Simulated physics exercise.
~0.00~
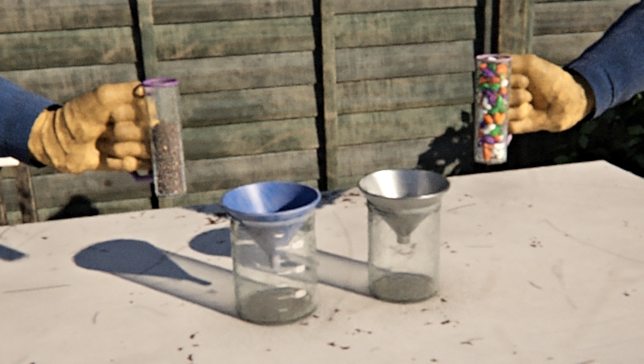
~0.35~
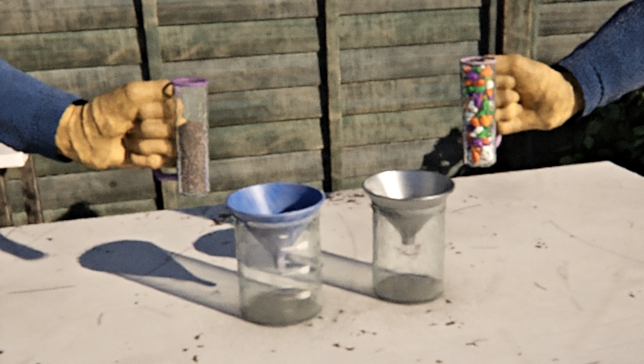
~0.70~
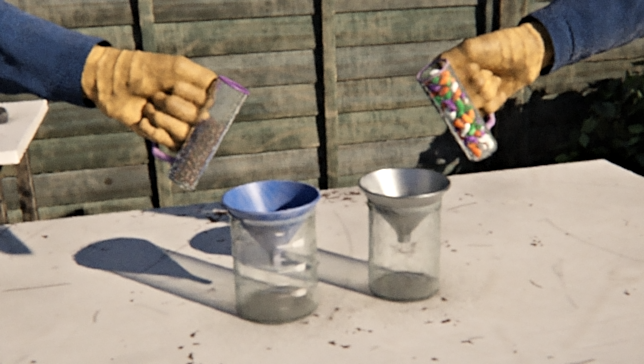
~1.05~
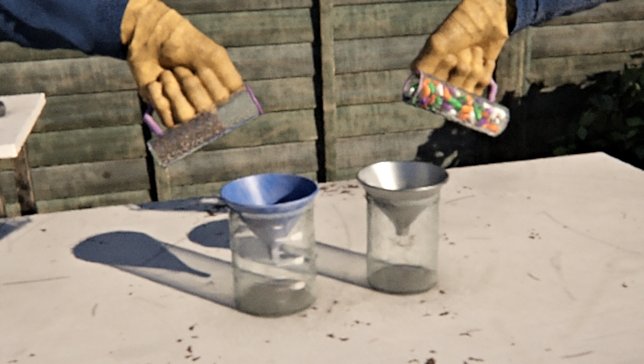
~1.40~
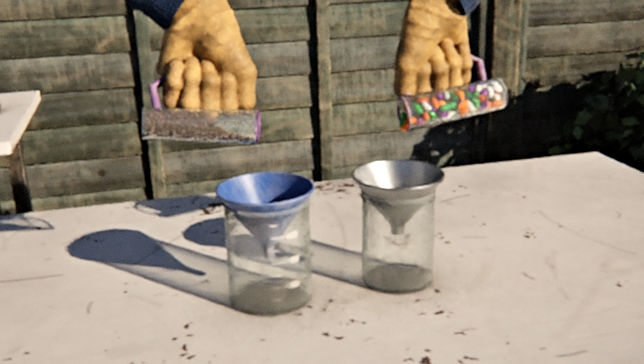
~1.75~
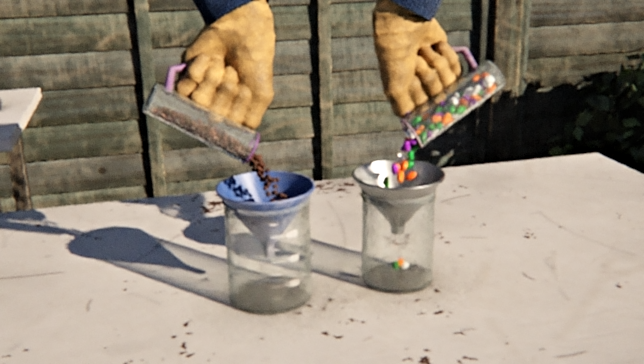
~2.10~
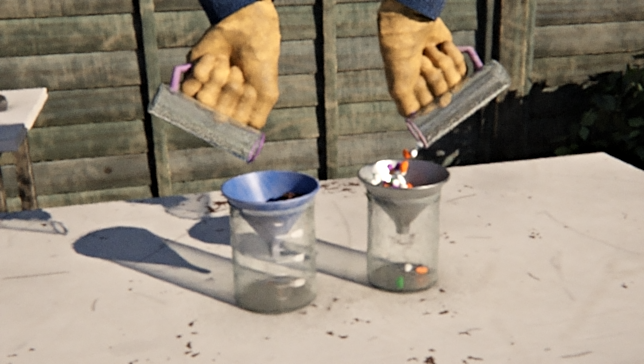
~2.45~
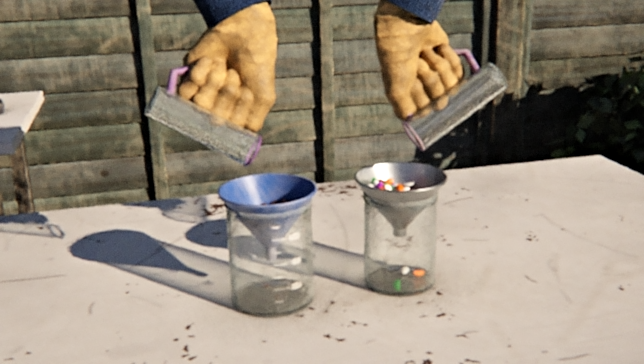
On an outdoor table by a wooden fence, gloved hands tip brown grains and colourful sweets into funnels, both jamming above jars.
